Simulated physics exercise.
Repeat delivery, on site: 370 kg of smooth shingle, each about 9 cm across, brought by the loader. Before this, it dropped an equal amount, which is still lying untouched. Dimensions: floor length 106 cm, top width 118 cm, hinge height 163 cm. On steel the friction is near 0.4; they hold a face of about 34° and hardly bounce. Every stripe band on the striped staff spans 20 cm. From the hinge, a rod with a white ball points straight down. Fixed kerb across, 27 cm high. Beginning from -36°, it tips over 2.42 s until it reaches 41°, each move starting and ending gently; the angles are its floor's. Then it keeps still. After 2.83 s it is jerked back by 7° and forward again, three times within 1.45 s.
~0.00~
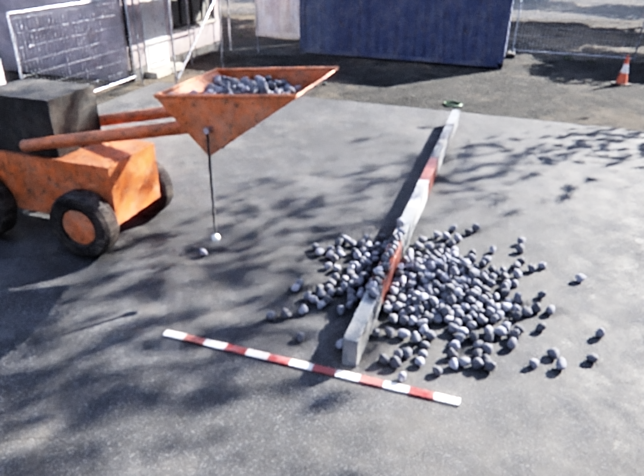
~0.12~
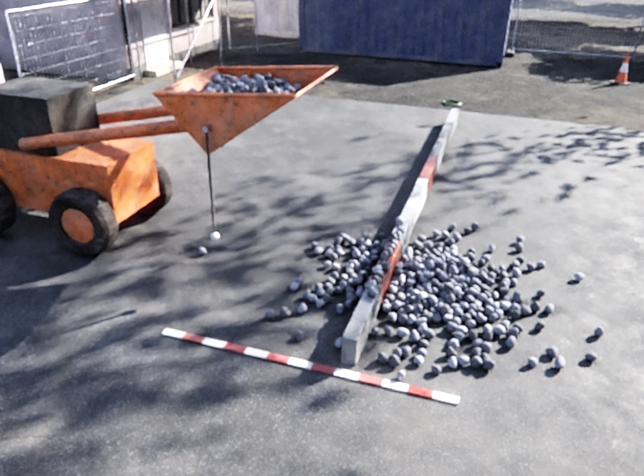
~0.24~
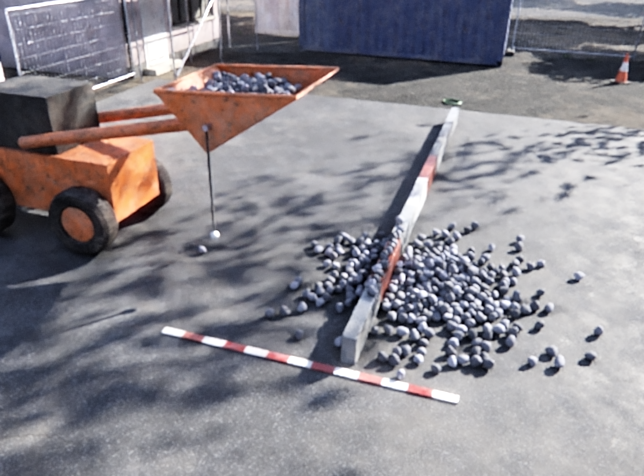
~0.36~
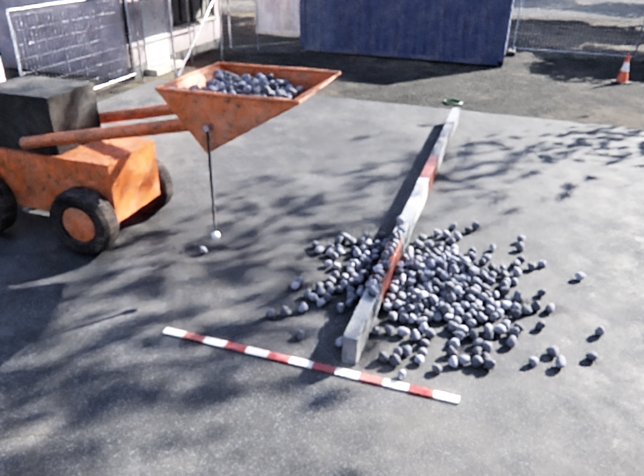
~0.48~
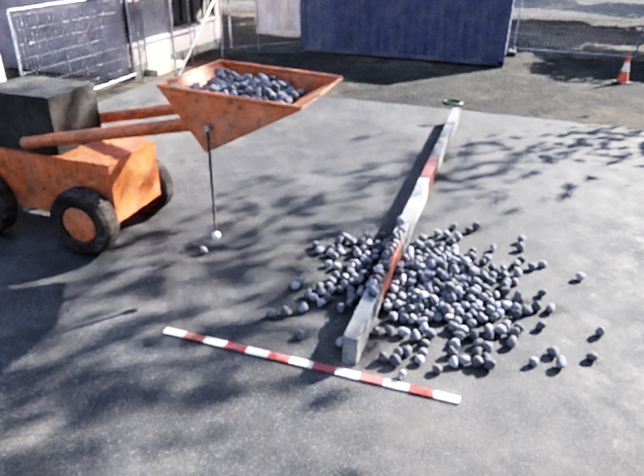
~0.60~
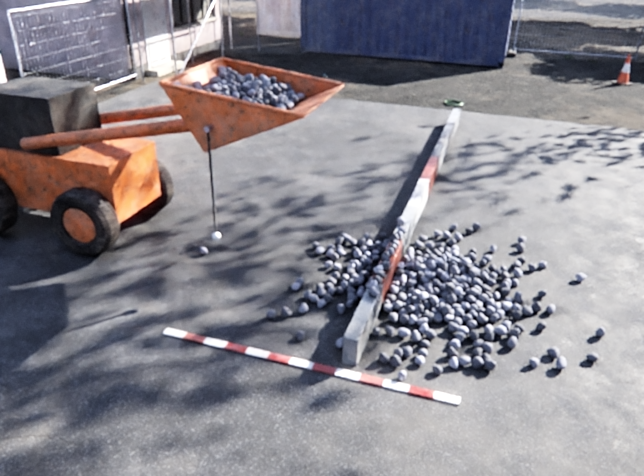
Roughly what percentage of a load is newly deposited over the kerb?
Around 0 per cent of a load is newly deposited there.
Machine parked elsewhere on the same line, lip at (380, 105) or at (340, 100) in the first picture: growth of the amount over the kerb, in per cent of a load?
The first position would add some 90 per cent, the second some 15.
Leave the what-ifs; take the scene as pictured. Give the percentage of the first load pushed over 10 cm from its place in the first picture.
Around 5 in a hundred.
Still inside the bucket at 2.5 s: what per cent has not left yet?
Near 10 per cent of the load is held.
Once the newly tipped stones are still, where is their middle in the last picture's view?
I'd say close to (345, 265).
After 1.8 s the floor is at 29°; in per cent of one load, 95 in the bucket, 29 on this side of the kerb, 76 over the kerb; the foremost stones are at (565, 315).
After 2.5 s the floor is at 41°; in per cent of one load, 10 in the bucket, 114 on this side of the kerb, 76 over the kerb; the foremost stones are at (565, 315).
After 4.7 s the floor is at 41°; in per cent of one load, 0 in the bucket, 124 on this side of the kerb, 76 over the kerb; the foremost stones are at (565, 315).
After 7.6 s the floor is at 41°; in per cent of one load, 0 in the bucket, 124 on this side of the kerb, 76 over the kerb; the foremost stones are at (565, 315). Net gain over the kerb, 0.
